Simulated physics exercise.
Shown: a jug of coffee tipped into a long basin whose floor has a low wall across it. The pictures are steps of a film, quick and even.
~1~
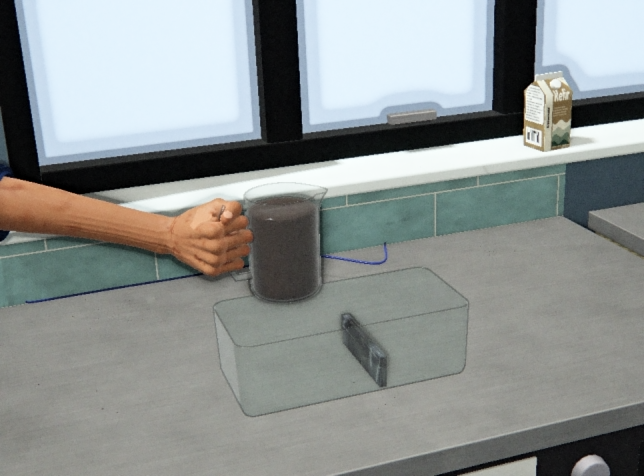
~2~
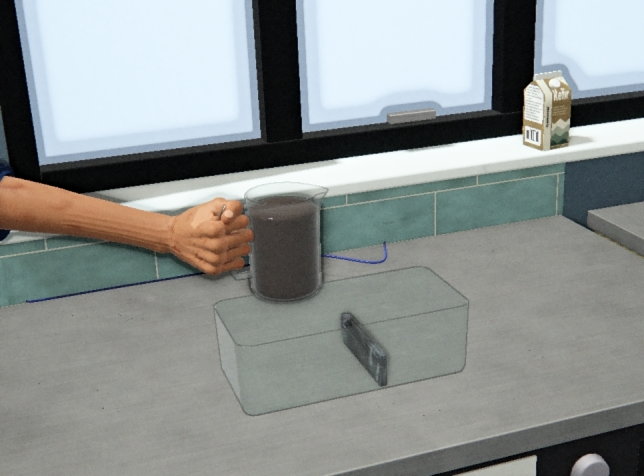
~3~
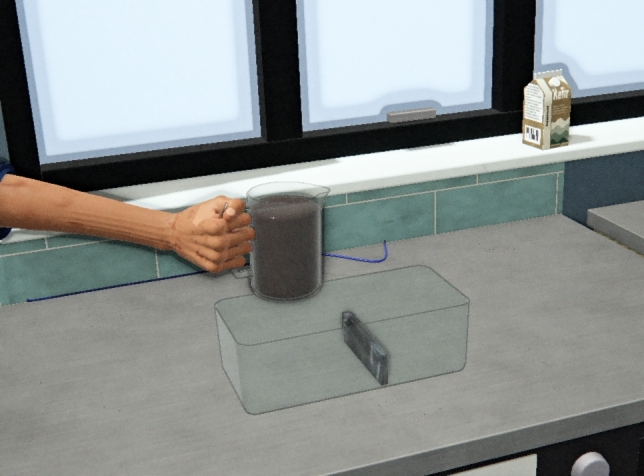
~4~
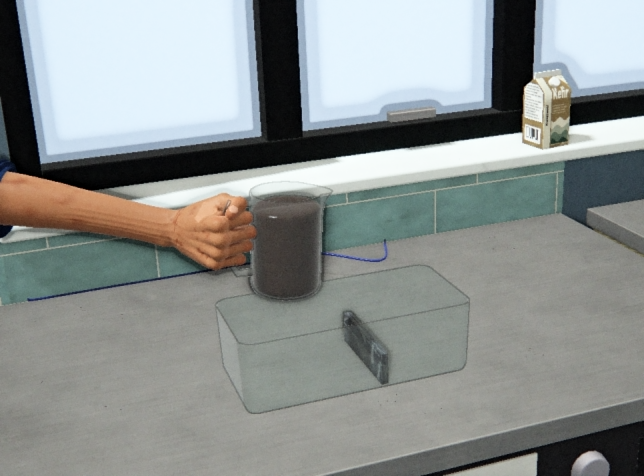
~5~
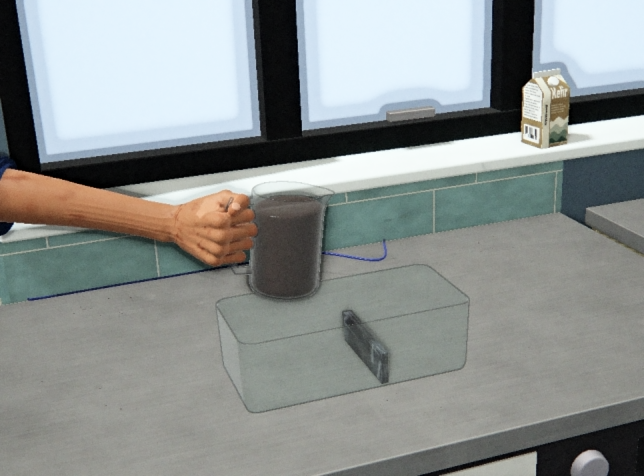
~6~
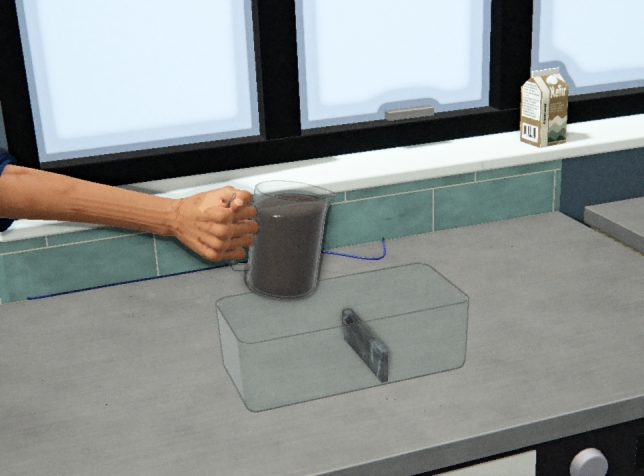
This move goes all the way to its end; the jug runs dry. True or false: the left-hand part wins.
False, the right-hand part wins.
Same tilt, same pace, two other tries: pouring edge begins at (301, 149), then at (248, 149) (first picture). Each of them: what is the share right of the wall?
It works out to around 70 % and then around 5 %.
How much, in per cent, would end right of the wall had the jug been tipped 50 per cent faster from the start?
It comes to about 85 per cent.
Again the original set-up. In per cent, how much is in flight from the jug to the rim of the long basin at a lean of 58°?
Roughly 10 per cent.
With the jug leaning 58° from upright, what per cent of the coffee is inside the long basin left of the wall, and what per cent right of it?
The left part holds around 0 percent, the right part 5 percent.
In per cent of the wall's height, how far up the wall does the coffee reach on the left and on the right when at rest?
Left about 10, right about 70.
A moment on, the tilt is 58° and 89 per cent is still to pour, 0 is left of the wall and 3 right of it.
Next, the tilt is 92° and 47 per cent is still to pour, 1 is left of the wall and 39 right of it.
Then the tilt is 101° and 8 per cent is still to pour, 6 is left of the wall and 82 right of it.
Later the tilt is 101° and 1 per cent is still to pour, 11 is left of the wall and 87 right of it.
At rest 12 per cent lies left of the wall, 88 right of it and 1 outside.
